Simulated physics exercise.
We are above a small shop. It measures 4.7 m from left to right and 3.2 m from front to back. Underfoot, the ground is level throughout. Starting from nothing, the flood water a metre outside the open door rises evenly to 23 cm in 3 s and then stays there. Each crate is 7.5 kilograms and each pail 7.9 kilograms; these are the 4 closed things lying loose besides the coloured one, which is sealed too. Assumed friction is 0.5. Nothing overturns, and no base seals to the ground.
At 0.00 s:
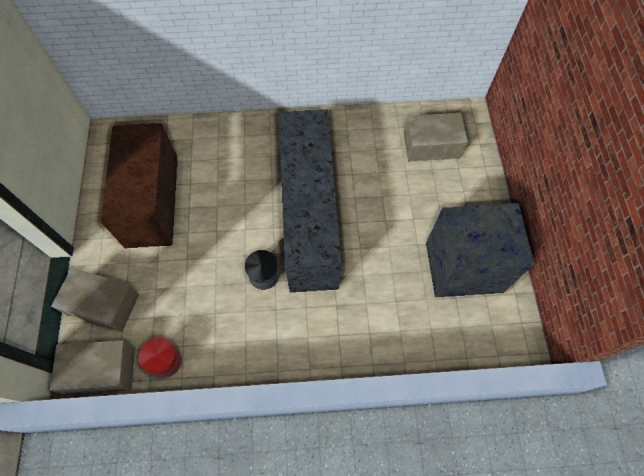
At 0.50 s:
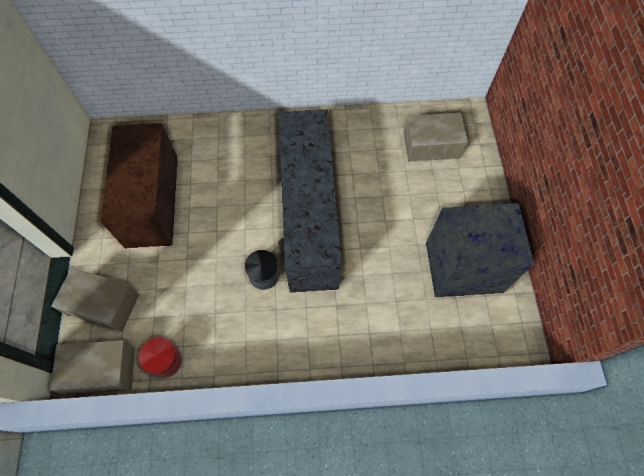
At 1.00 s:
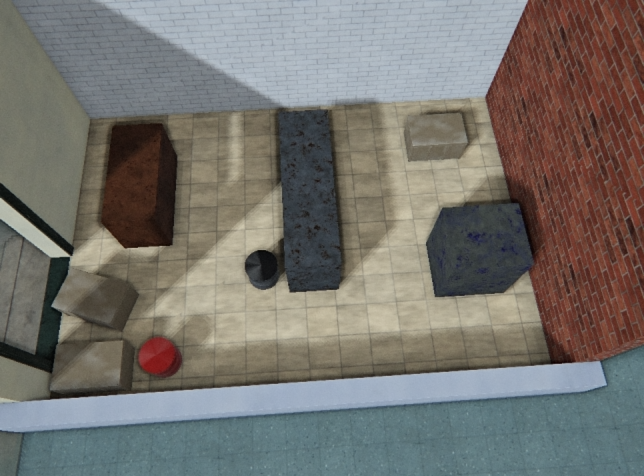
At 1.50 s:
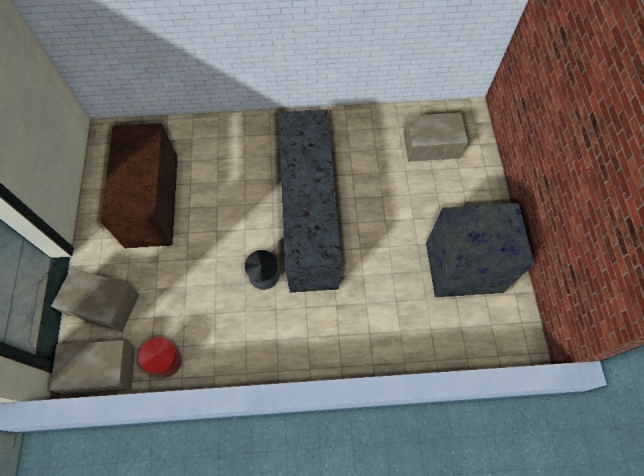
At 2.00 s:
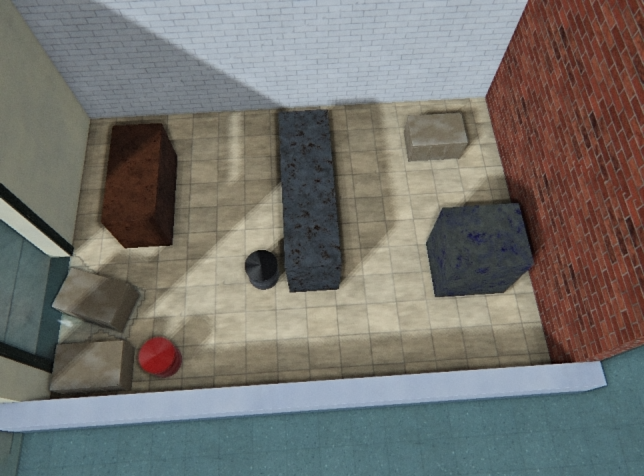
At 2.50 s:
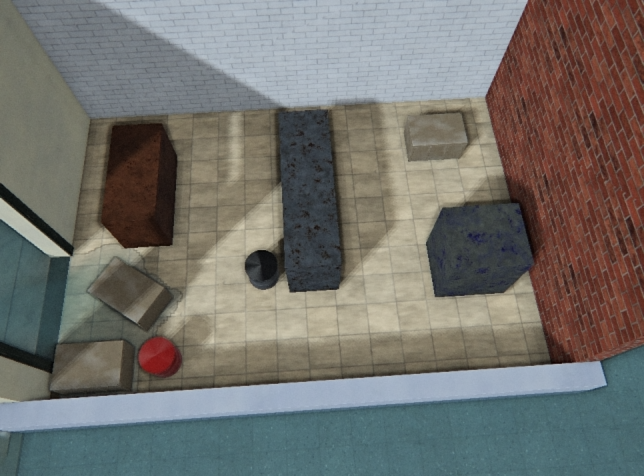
Bluish-green water spreads over the grey paving outside a small tiled room, seen from a fixed viewpoint high above. Inside, a rusty-brown block stands at left, a long dark slab and small dark round object near the middle, pale and bluish blocks at right, and a red pail beside two pale boxes at lower left. Water then fills the left doorway and enters, shifting the upper box slightly rightward.
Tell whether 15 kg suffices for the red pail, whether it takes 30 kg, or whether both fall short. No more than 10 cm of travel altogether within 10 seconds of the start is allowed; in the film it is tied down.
It needs the bigger one.
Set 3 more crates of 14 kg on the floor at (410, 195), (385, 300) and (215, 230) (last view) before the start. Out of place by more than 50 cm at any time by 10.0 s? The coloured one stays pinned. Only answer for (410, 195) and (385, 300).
Those two come out inside the line and over the line, in that order.
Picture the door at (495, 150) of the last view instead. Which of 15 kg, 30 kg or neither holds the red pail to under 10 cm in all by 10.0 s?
If so, then the first option suffices.
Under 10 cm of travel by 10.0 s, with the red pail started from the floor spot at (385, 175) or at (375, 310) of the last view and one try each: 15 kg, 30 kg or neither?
One by one: The small mass suffices; the small mass suffices.
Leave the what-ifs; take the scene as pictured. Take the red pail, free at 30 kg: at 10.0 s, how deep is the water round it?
Depth: Approx. 12 cm.
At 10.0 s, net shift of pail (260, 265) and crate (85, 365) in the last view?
They sit 250 cm and 20 cm away, in the order given.
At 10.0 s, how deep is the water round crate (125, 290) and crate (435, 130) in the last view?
First roughly 11 cm, second roughly 9 cm.
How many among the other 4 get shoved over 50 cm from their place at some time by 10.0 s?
It adds up to 2.
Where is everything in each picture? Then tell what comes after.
In the first picture, the red pail at (157, 355), on the bottom; water covers 0.0 m2; 0 of 5 have shifted.
In the second picture, the red pail at (157, 355) rests on the ground; 0.0 m2 under water; 0 of 5 have shifted.
In the third picture, the red pail at (157, 355), on the bottom; 0.0 m2 under water; 0 of 5 have shifted.
In the fourth picture, the red pail at (157, 355) rests on the ground; 0.0 m2 under water; 0 of 5 have shifted.
In the fifth picture, the red pail at (157, 355), on the bottom; water covers 0.2 m2; 0 of 5 have shifted.
In the sixth picture, the red pail at (157, 355), on the bottom; water covers 0.8 m2; 1 of 5 have shifted.
After 3.5 s the red pail would be 0 cm from its start with 15 kg and 0 cm from its start with 30 kg; 6 cm of water round it then.
After 4.5 s the red pail would be 14 cm from its start with 15 kg and 0 cm from its start with 30 kg; 9 cm of water round it then.
After 7.0 s the red pail would be 19 cm from its start with 15 kg and 0 cm from its start with 30 kg; 8 cm of water round it then.
After 10.0 s the red pail would be 23 cm from its start with 15 kg and 0 cm from its start with 30 kg; 12 cm of water round it then.
